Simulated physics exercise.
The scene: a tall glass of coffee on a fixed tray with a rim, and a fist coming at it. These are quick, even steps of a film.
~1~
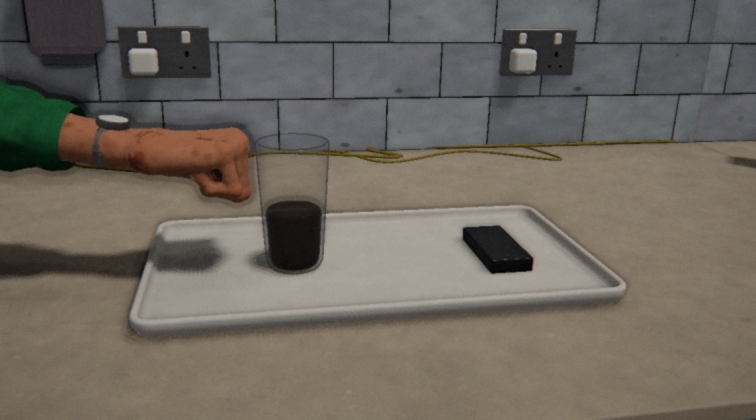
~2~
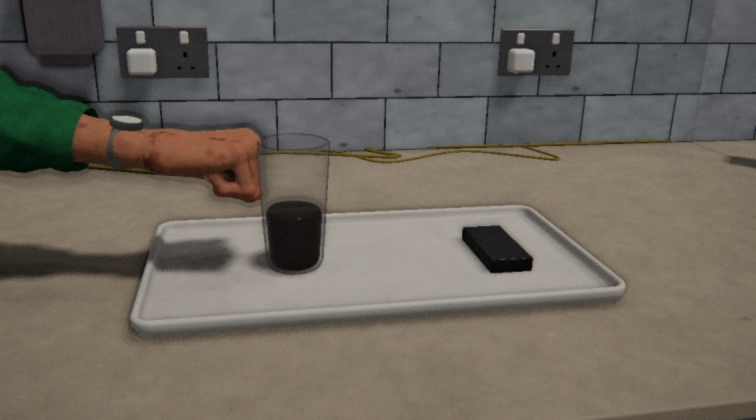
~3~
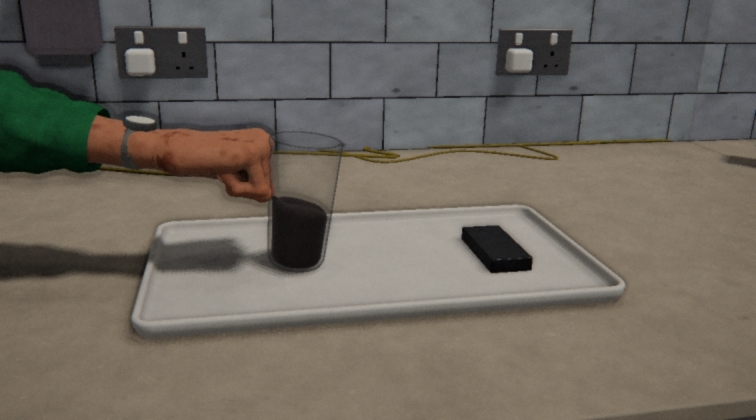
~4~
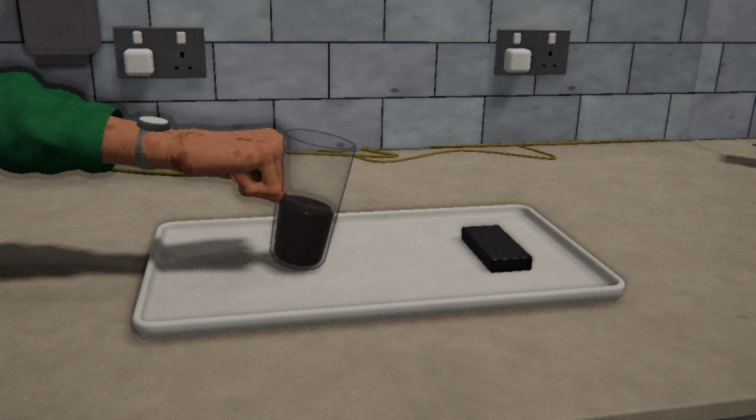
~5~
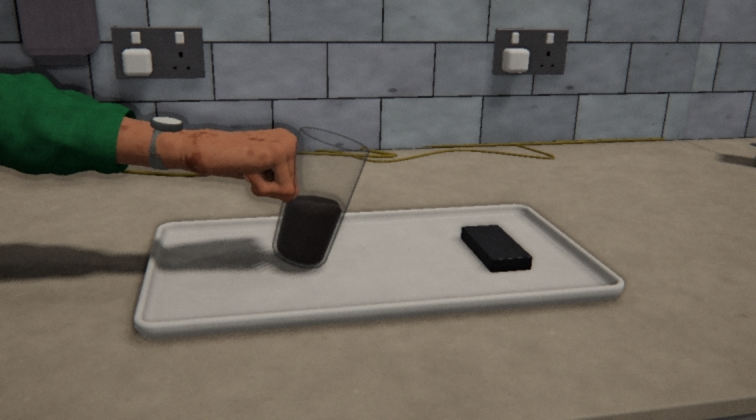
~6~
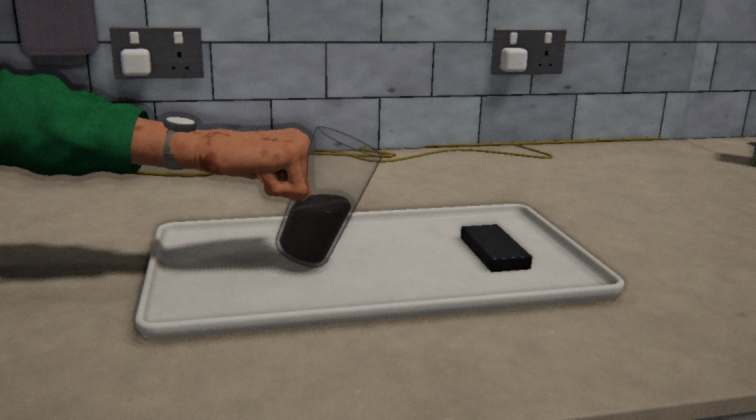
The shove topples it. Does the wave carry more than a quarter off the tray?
As it turns out, three quarters and more stay on the tray.
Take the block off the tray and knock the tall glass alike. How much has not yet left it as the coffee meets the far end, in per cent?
About 65 per cent.
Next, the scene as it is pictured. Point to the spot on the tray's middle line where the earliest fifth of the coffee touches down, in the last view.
At about (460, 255).
A moment on, the tall glass is falling and 100 per cent is in the glass, 0 on the tray and 0 above or beyond its rim.
Next, the tall glass lies on its side and 100 per cent is in the glass, 0 on the tray and 0 above or beyond its rim.
Then the tall glass lies on its side and 61 per cent is in the glass, 23 on the tray and 16 above or beyond its rim.
Later the tall glass lies on its side and 30 per cent is in the glass, 56 on the tray and 14 above or beyond its rim.
In the end 89 per cent is held by tray and glass, 11 is off the tray.
